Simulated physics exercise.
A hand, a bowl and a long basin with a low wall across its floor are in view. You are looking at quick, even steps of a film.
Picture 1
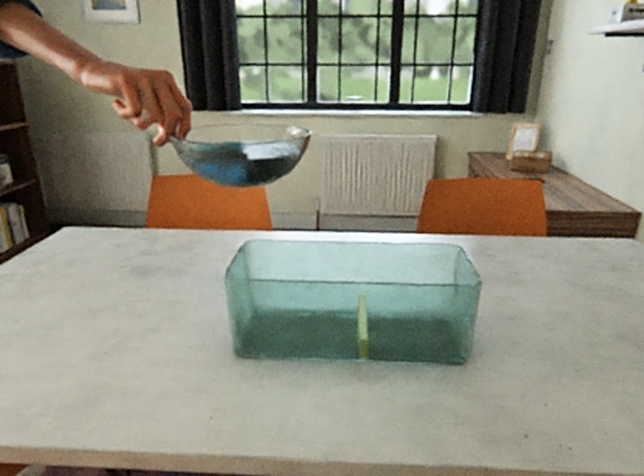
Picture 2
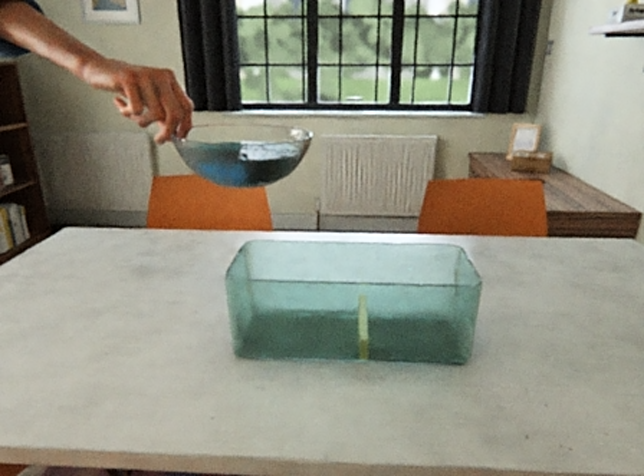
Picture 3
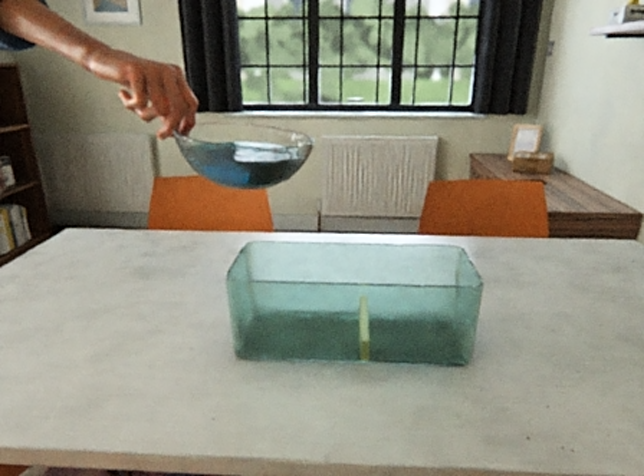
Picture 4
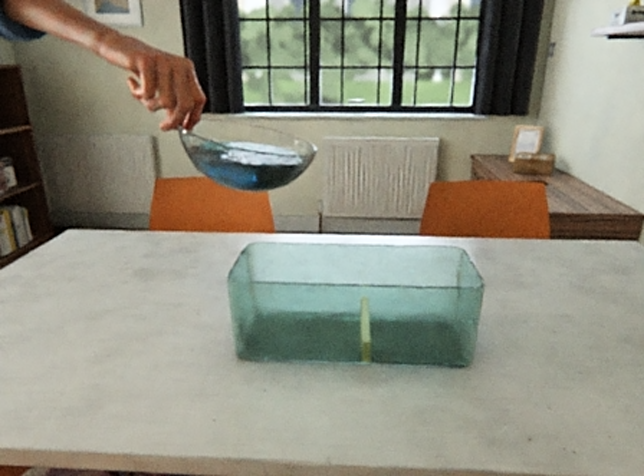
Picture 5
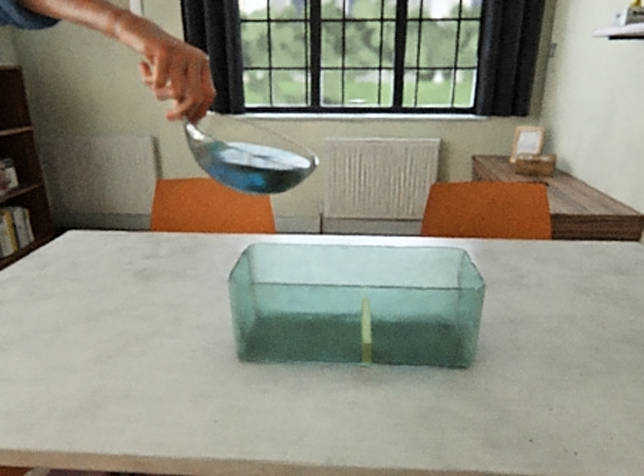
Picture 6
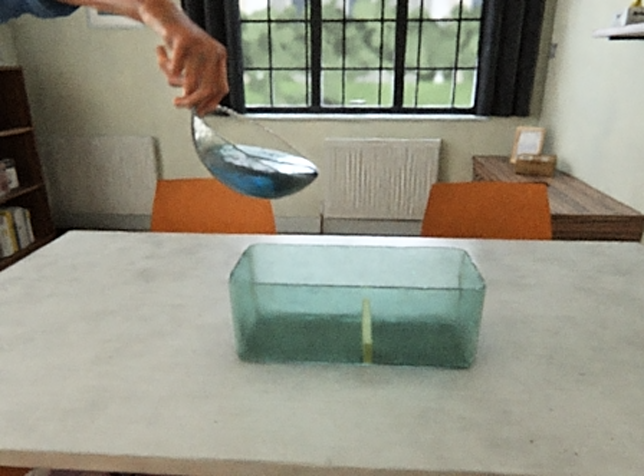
A hand tilts a glass bowl of blue liquid rightward above a long basin on a table.
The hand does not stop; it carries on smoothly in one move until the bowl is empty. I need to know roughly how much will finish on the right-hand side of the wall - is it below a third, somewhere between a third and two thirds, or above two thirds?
Expect below a third of it there.
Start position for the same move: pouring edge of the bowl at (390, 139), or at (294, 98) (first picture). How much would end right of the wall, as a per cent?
Roughly 65 per cent, then roughly 15 per cent.
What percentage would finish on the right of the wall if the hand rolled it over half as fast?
Roughly 25 %.
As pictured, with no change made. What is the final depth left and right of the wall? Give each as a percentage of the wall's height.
About 50 left, about 20 right.
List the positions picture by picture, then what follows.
Tilt 0°; pouring edge (310, 135); surface from (186, 150) to (303, 151); the long basin's rim runs from (235, 259) to (471, 264); the wall's top is at (363, 315), in the first picture.
Tilt 1°; pouring edge (311, 137); surface from (187, 149) to (304, 152), in the second picture.
Tilt 6°; pouring edge (314, 143); surface from (189, 148) to (305, 156), in the third picture.
Tilt 12°; pouring edge (316, 153); surface from (193, 146) to (308, 161), in the fourth picture.
Tilt 21°; pouring edge (317, 165); surface from (197, 146) to (313, 165), in the fifth picture.
Tilt 32°; pouring edge (315, 178); surface from (204, 148) to (310, 167); 1 per cent is over the edge, in the sixth picture.
A moment on, the bowl is tipped on its side and 4 per cent is still to pour, 53 is left of the wall and 2 right of it.
Next, the bowl is tipped right over and 0 per cent is still to pour, 81 is left of the wall and 14 right of it.
Then the bowl is tipped right over and 0 per cent is still to pour, 74 is left of the wall and 19 right of it.
Later the bowl is tipped right over and 0 per cent is still to pour, 74 is left of the wall and 20 right of it.
In the end 74 per cent lies left of the wall, 20 right of it and 6 outside.
